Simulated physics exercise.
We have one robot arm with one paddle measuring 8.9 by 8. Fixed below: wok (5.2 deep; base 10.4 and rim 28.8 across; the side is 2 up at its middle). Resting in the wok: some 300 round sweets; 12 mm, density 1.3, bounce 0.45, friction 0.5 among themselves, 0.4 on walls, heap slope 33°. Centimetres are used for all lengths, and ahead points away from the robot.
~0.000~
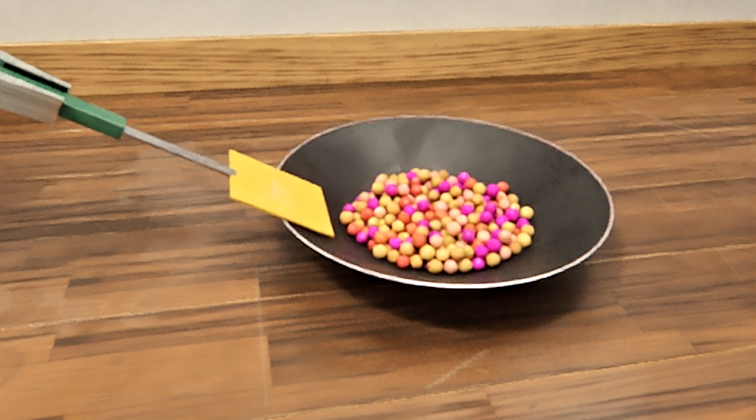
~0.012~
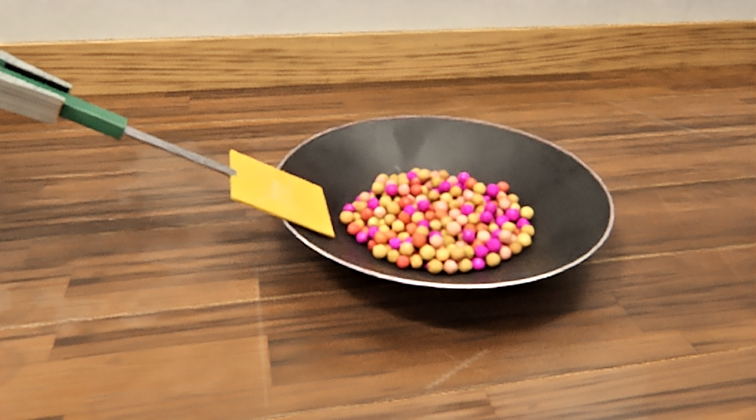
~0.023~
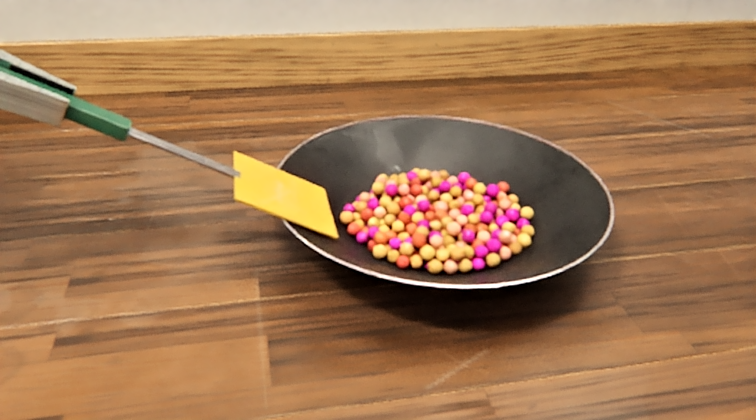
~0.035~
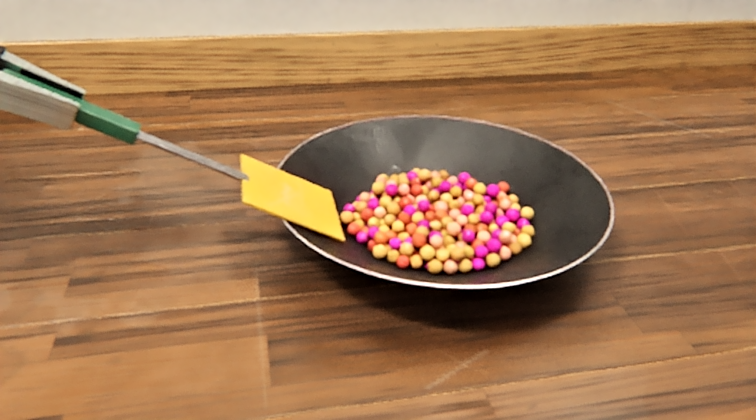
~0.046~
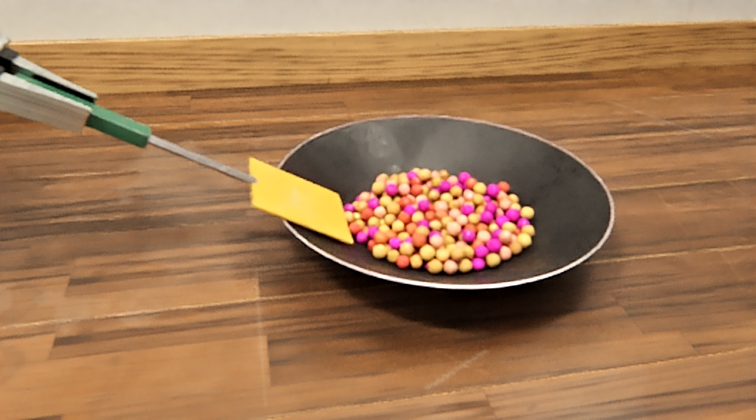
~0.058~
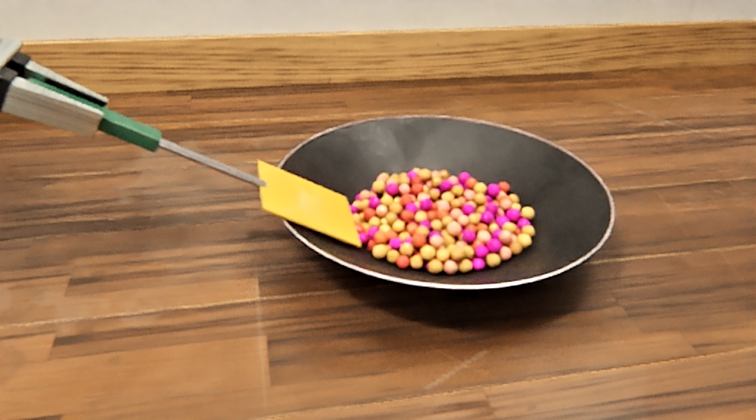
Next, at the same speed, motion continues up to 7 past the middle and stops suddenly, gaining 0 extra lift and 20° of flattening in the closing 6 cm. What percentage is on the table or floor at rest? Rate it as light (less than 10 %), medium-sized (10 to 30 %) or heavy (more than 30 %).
Rated light.
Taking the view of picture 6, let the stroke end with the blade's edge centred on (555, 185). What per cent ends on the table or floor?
About 25 per cent.
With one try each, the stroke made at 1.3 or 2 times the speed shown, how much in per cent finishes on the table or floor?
Roughly 5 % and roughly 15 %.
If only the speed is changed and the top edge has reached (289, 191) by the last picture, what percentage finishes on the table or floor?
Near 15 in a hundred.
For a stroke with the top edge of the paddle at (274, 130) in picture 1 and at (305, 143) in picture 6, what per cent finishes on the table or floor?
My guess would be close to 10 per cent.
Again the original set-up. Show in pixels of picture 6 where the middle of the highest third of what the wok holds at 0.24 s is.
The middle sits at approx. (529, 193).
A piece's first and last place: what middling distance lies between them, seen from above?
Some 6 centimetres.
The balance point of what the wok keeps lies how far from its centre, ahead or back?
About 5.5 centimetres ahead.
After 0.15 s, sloping 30°, highest piece 5 above the table; 297 in the wok.
After 0.24 s, sloping 23°, highest piece 6 above the table; 297 in the wok.
After 0.48 s, sloping 10°, highest piece 6 above the table; 293 in the wok, 4 on the table or floor.
After 1.53 s, sloping 10°, highest piece 6 above the table; 292 in the wok, 5 on the table or floor.
In the end, 292 in the wok, 5 on the table or floor. That is 2 % on the table or floor.
